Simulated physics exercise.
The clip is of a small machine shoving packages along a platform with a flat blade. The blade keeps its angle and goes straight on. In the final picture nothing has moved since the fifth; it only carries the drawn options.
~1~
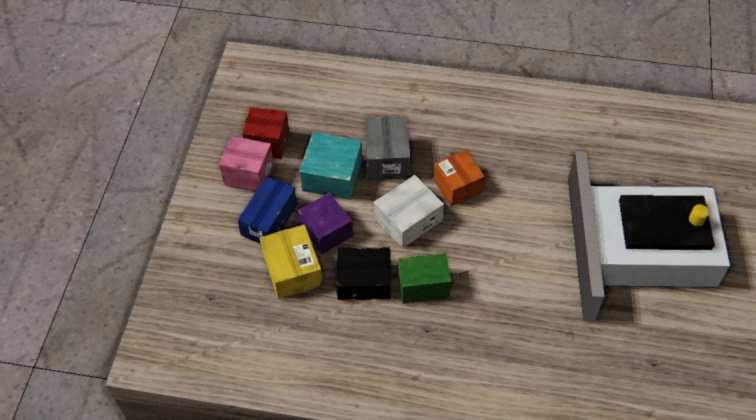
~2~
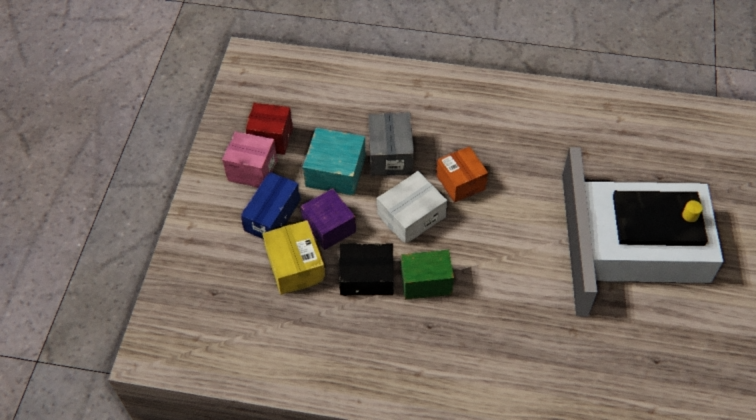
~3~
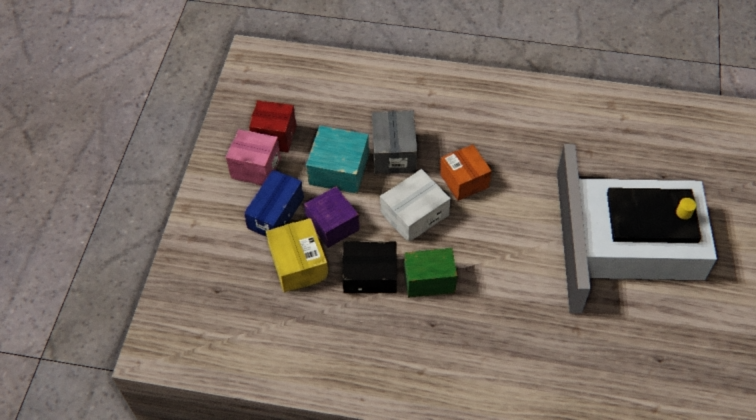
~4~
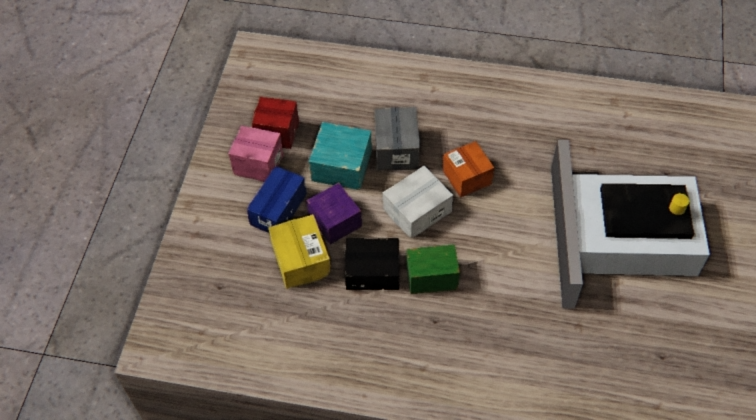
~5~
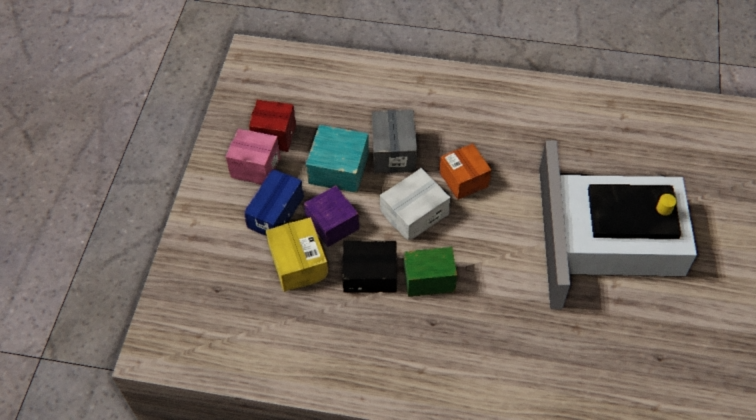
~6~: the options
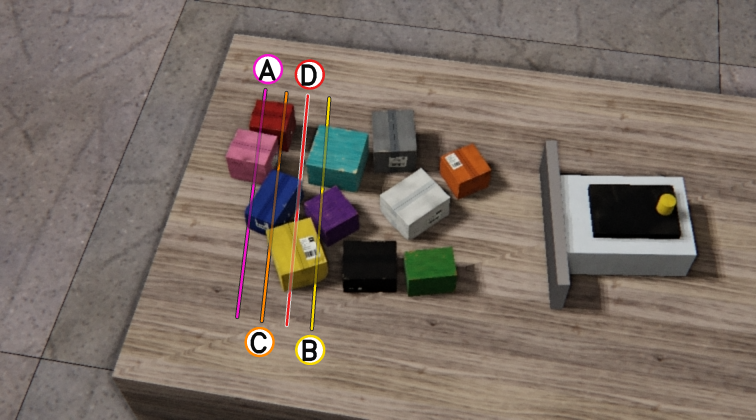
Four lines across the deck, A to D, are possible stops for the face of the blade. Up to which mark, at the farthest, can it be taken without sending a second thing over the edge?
As far as mark D.
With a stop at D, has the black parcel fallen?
By then, no.
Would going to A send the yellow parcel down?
Yes.
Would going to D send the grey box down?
No.
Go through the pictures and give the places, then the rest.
In the first picture, red box (266, 133); purple crate (326, 223); green crate (424, 278).
In the second picture, robot (653, 217); grey box (391, 144).
In the third picture, robot (647, 214); black parcel (370, 267).
In the fourth picture, robot (639, 210); turquoise crate (341, 156).
In the fifth picture, robot (627, 210); blue box (274, 204); yellow parcel (297, 254); red box (272, 126).
On the marked copy, A at (252, 195); B at (321, 204); C at (275, 198); D at (298, 201).
With D. Early on, robot (532, 197); orange parcel (436, 168); white box (410, 206).
Further on, robot (437, 184); pink box (242, 159); red box (270, 123).
At the end, robot (367, 174); pink box (188, 151); yellow parcel (167, 250); none fallen.
As for the rest, A drops three; B is within the limit but short; C drops three.
